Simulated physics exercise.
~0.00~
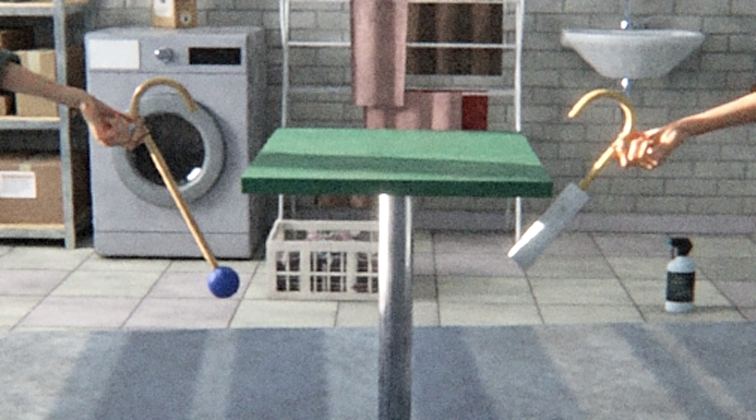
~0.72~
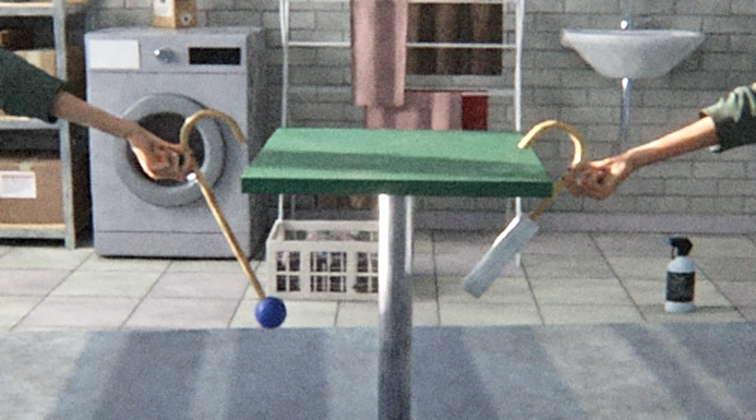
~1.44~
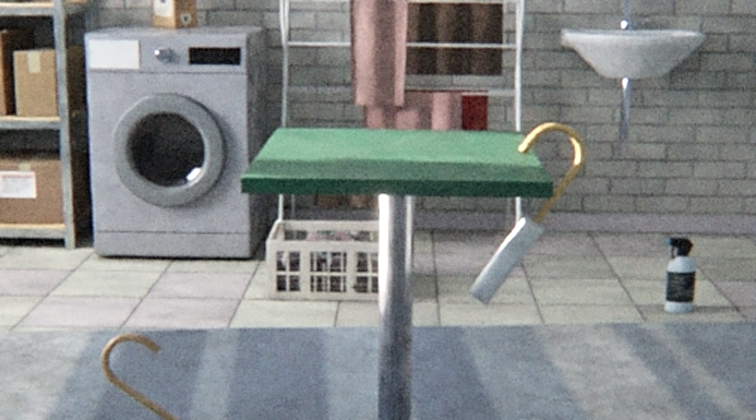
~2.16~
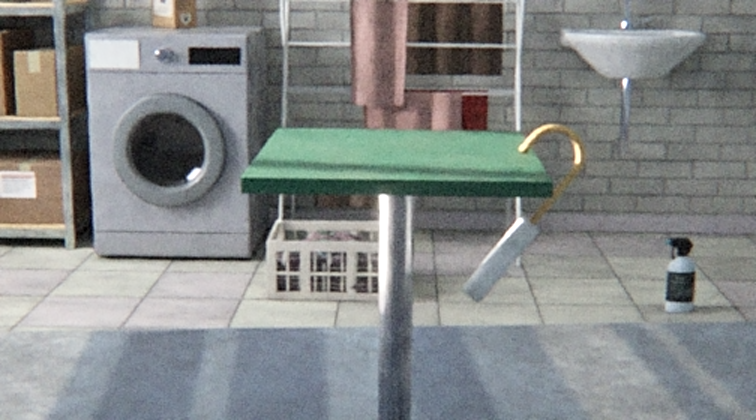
In a laundry room with a grey washing machine, a drying rack and a wall sink, a still camera looks straight at a green-topped table on a metal post. A hand at the left holds a curved-handled stick with a blue ball-like end, while a hand at the right holds a hooked object with a white lower part. Both hands move inward and bring the hooks to the table's edges. The hands let go and withdraw, and the blue-ended one drops, tilting, toward the floor at the left. It passes out of view, while the white one stays hanging from the right edge.
